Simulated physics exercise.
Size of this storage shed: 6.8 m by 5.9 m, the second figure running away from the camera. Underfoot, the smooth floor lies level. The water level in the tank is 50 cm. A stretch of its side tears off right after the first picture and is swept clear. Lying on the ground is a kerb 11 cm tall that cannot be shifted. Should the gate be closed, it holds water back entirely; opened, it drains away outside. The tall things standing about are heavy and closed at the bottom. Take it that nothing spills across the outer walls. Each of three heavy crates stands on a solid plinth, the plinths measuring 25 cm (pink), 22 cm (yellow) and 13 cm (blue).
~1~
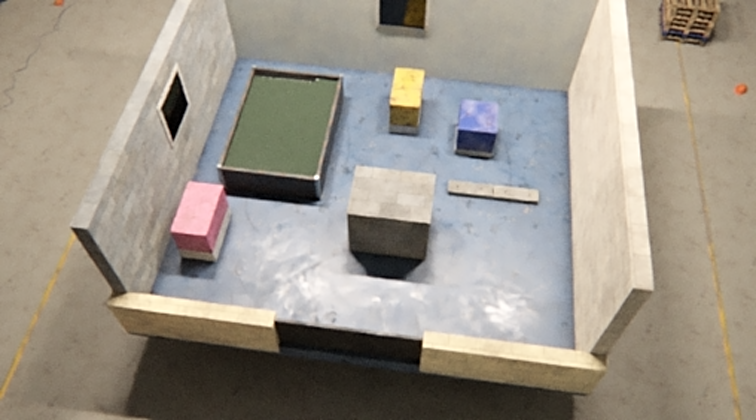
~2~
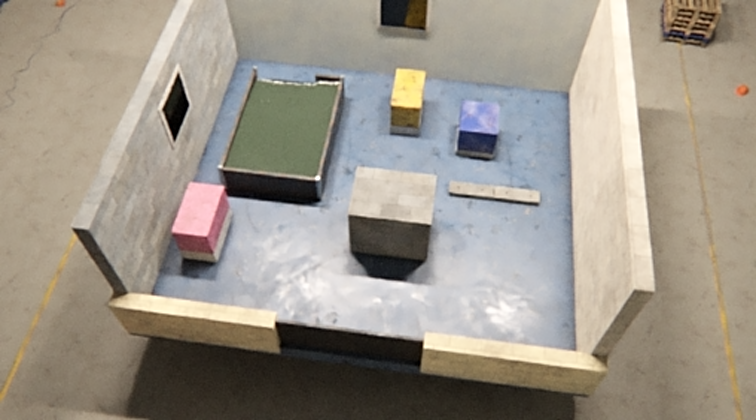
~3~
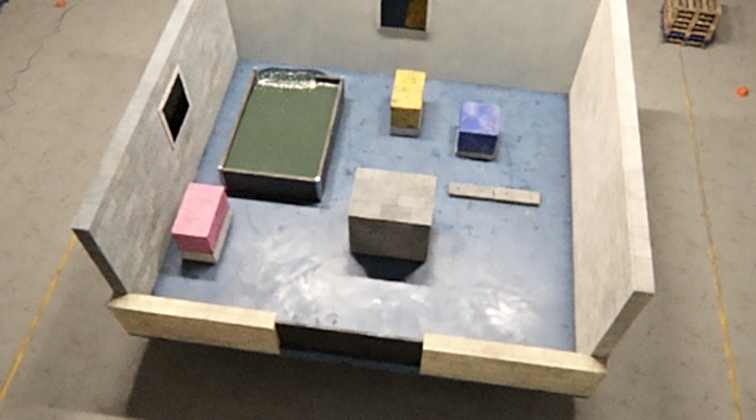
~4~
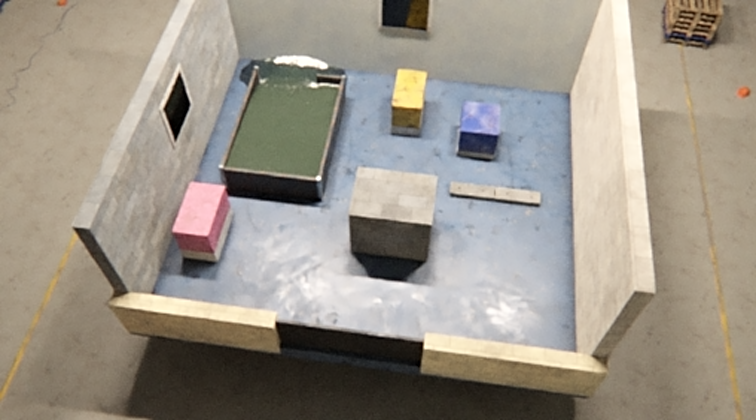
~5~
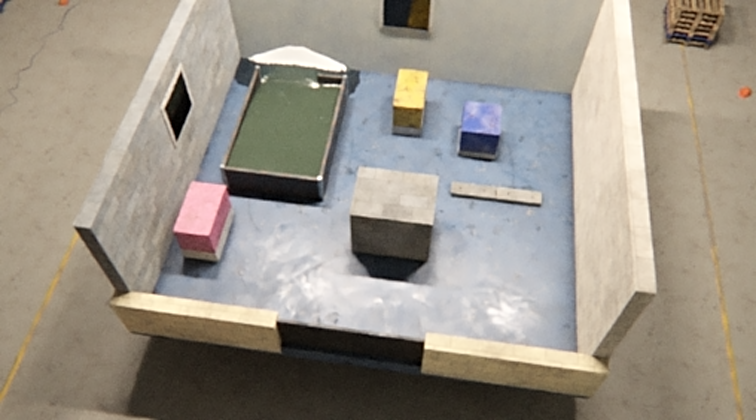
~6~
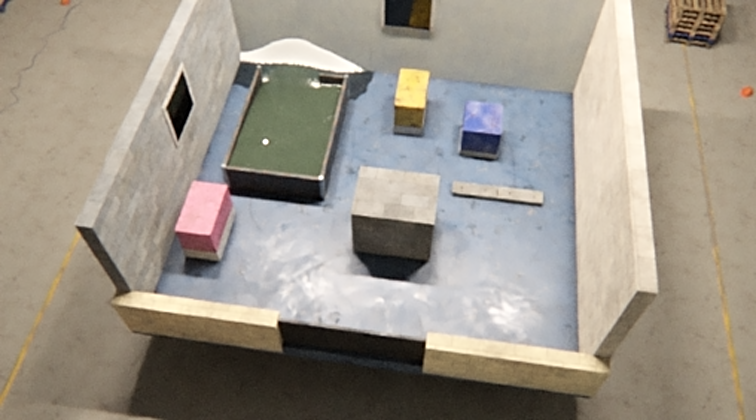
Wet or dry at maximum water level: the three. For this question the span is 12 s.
Pink crate dry; yellow crate dry; blue crate dry.
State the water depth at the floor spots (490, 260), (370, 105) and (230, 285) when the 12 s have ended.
Depths in turn: Roughly 5, 3 and 4 centimetres.
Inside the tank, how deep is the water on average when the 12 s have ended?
Roughly 8 centimetres.
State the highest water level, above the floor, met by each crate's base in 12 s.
Pink 19 cm, yellow 16 cm, blue 4 cm at the peak.
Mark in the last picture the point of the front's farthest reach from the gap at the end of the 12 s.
I'd mark it close to (571, 372).
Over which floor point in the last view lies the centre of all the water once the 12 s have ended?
It lies at roughly (377, 191) in pixels.
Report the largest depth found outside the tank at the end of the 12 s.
Some 10 cm deep.
A moment later water covers 10 % of the floor and is deepest (48 cm) near (241, 61); pink plinth not reached, yellow plinth reached, blue plinth not reached.
Soon after water covers 20 % of the floor and is deepest (40 cm) near (241, 61); pink plinth not reached, yellow plinth reached, blue plinth not reached.
Next water covers 40 % of the floor and is deepest (30 cm) near (147, 313); pink plinth reached, yellow plinth reached, blue plinth reached.
Later on water covers 85 % of the floor and is deepest (14 cm) near (248, 68); pink plinth reached, yellow plinth reached, blue plinth reached.
At the end water covers 100 % of the floor and is deepest (10 cm) near (466, 203); highest at the pink plinth 19 cm, highest at the yellow plinth 16 cm, highest at the blue plinth 4 cm.
